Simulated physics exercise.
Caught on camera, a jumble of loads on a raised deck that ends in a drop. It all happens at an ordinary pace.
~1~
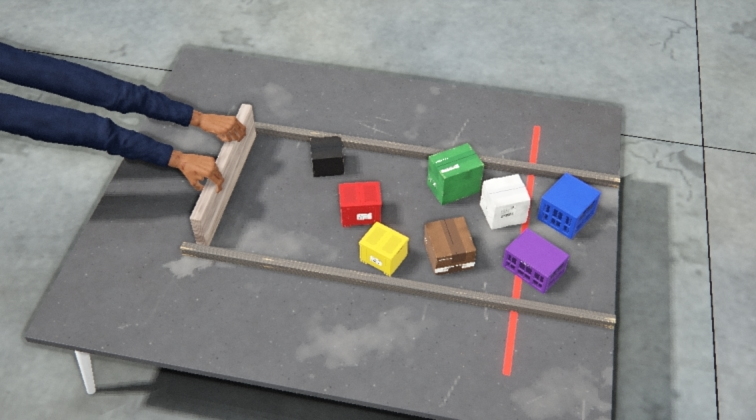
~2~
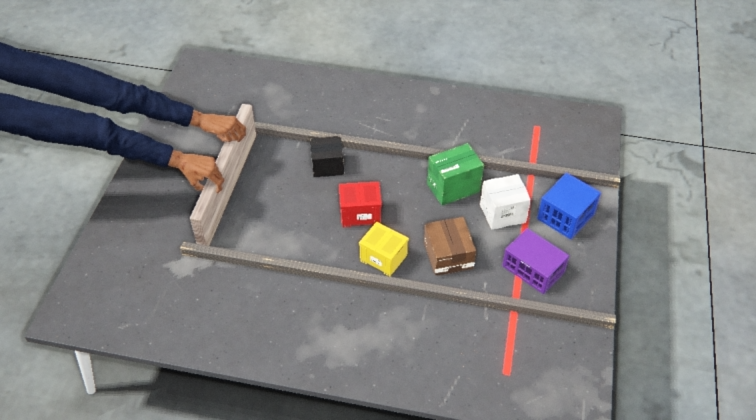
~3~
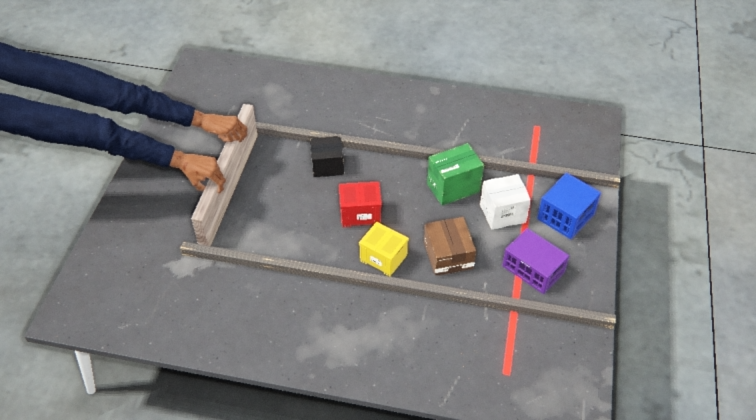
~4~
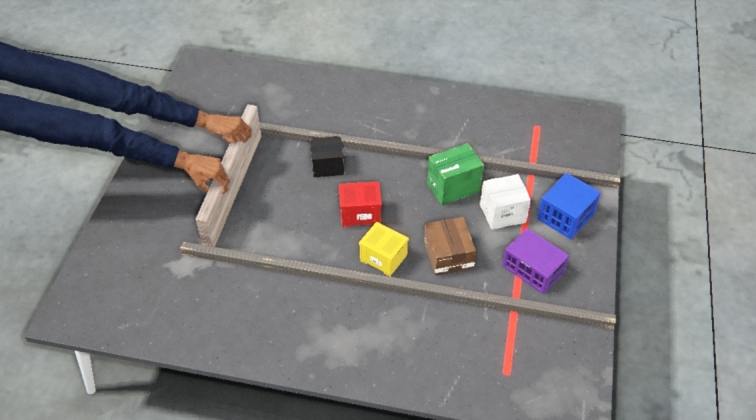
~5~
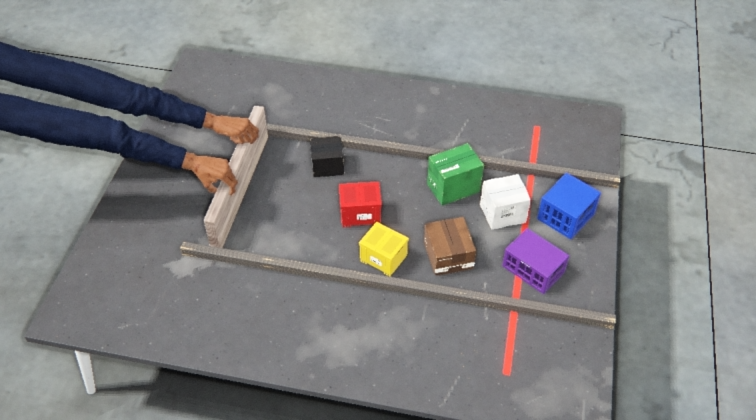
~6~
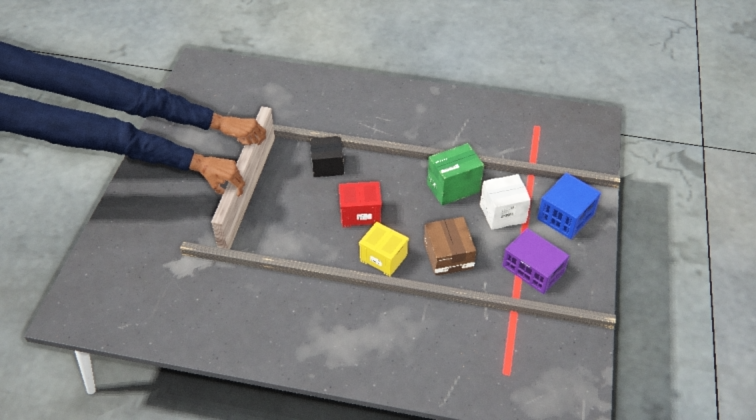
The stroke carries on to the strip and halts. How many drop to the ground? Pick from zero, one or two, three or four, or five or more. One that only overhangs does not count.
As it turns out, the number that fall off is one or two.
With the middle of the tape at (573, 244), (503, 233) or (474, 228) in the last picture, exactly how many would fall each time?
Down on the ground: 5, 0 and 0.
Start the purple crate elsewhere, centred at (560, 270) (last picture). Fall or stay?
It drops off.
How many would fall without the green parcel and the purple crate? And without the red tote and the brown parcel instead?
It would be 0 and 0.
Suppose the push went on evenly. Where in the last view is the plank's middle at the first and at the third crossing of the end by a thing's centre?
At (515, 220) for the first, at (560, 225) for the third.
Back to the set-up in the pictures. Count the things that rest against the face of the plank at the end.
That makes 3.
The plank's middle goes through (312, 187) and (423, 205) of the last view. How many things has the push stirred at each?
1 and 5.
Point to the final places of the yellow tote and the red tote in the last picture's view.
About (539, 272), and the other about (544, 241).
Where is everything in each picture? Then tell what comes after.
Blue crate (569, 206); purple crate (535, 261); white parcel (505, 202); plank (226, 174); tape (524, 236), in the first picture.
Purple crate (535, 261); red tote (360, 205), in the second picture.
White parcel (505, 202); plank (227, 174), in the third picture.
Blue crate (569, 206); brown parcel (449, 246), in the fourth picture.
Purple crate (535, 261); green parcel (455, 175), in the fifth picture.
Blue crate (569, 206); purple crate (535, 261); white parcel (505, 202); plank (246, 177); tape (524, 236), in the sixth picture.
Soon after, none off yet; blue crate at rest near (569, 206); purple crate at rest near (535, 261); white parcel at rest near (505, 202).
In the end, the number that fall off is one or two; gone, purple crate and blue crate.
